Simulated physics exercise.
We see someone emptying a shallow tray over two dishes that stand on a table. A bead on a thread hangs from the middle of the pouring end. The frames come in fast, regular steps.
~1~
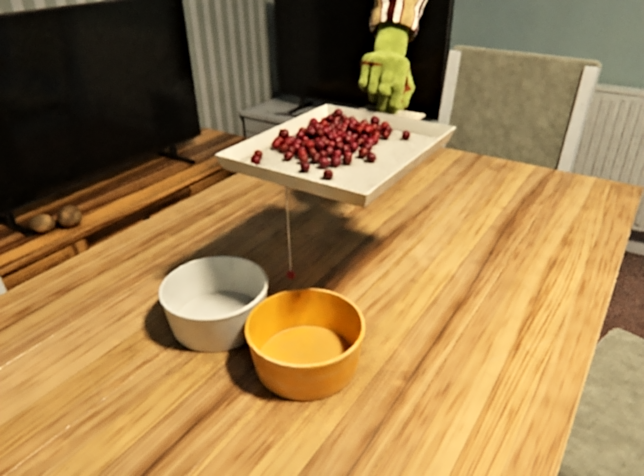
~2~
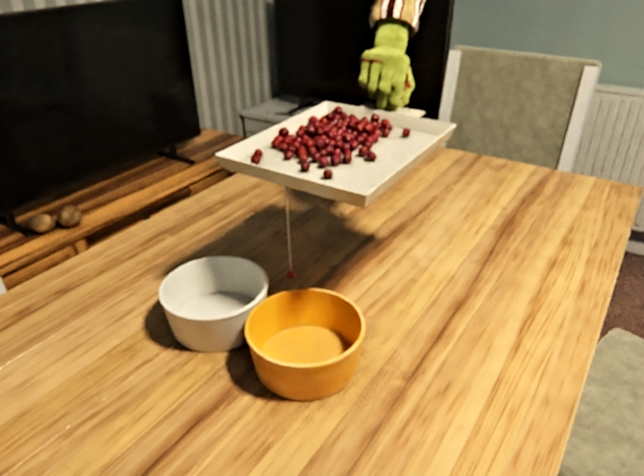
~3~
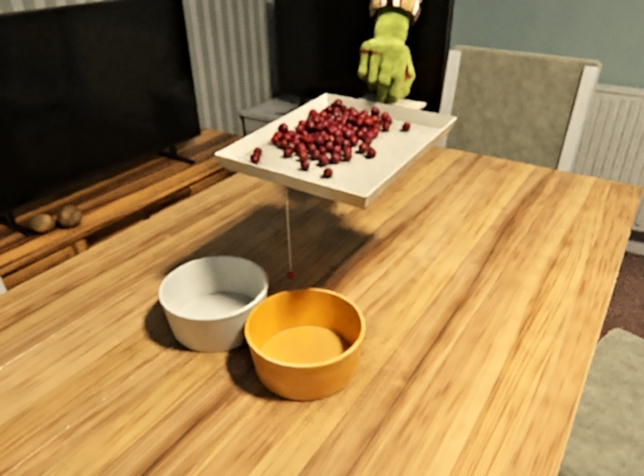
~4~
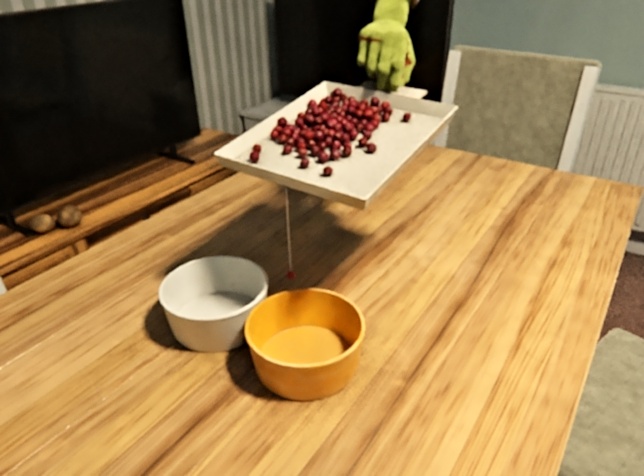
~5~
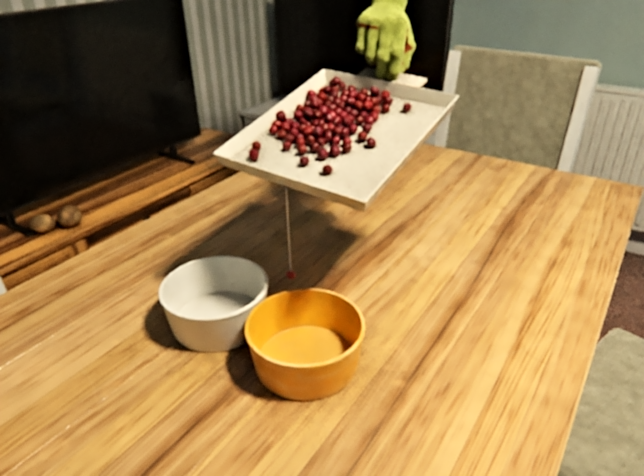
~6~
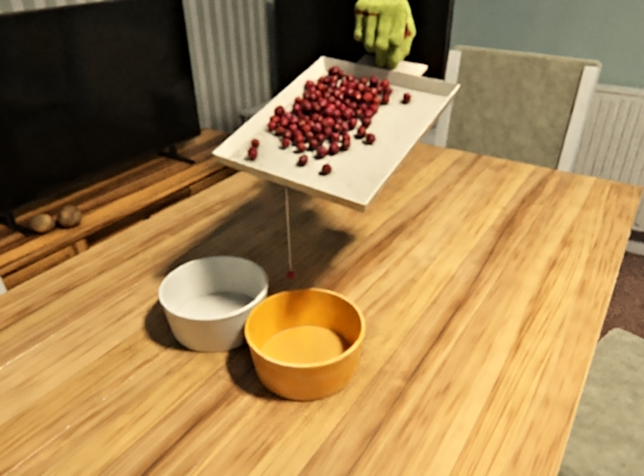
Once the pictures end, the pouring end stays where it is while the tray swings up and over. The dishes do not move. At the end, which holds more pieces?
Fuller: The right-hand dish.
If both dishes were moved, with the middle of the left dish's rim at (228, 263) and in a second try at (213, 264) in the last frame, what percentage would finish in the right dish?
The first gives 40 %, the second 40 %.
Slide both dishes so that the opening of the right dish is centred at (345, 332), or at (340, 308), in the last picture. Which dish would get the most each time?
First right, then the right-hand dish.
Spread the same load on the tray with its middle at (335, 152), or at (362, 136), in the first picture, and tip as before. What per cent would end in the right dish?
Near 80 % and 80 %.
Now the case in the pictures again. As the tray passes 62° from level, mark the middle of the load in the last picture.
Around (306, 157).
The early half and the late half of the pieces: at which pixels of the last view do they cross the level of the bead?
First near (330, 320), later near (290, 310).
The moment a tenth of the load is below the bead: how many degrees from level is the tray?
Around 100° of tilt.
Shortly afterwards, tray tipped steeply; all but a few on the tray; only a few outside both; only a few in the air.
Next, tray tipped past a quarter turn; near two thirds on the tray; a little in the right dish; only a few outside both; near a quarter in the air.
Some moments later, tray tipped past a quarter turn; the bulk in the right dish; a little in the left dish; near a quarter outside both.
In the end, tray tipped past a quarter turn; the bulk in the right dish; a little in the left dish; near a quarter outside both.
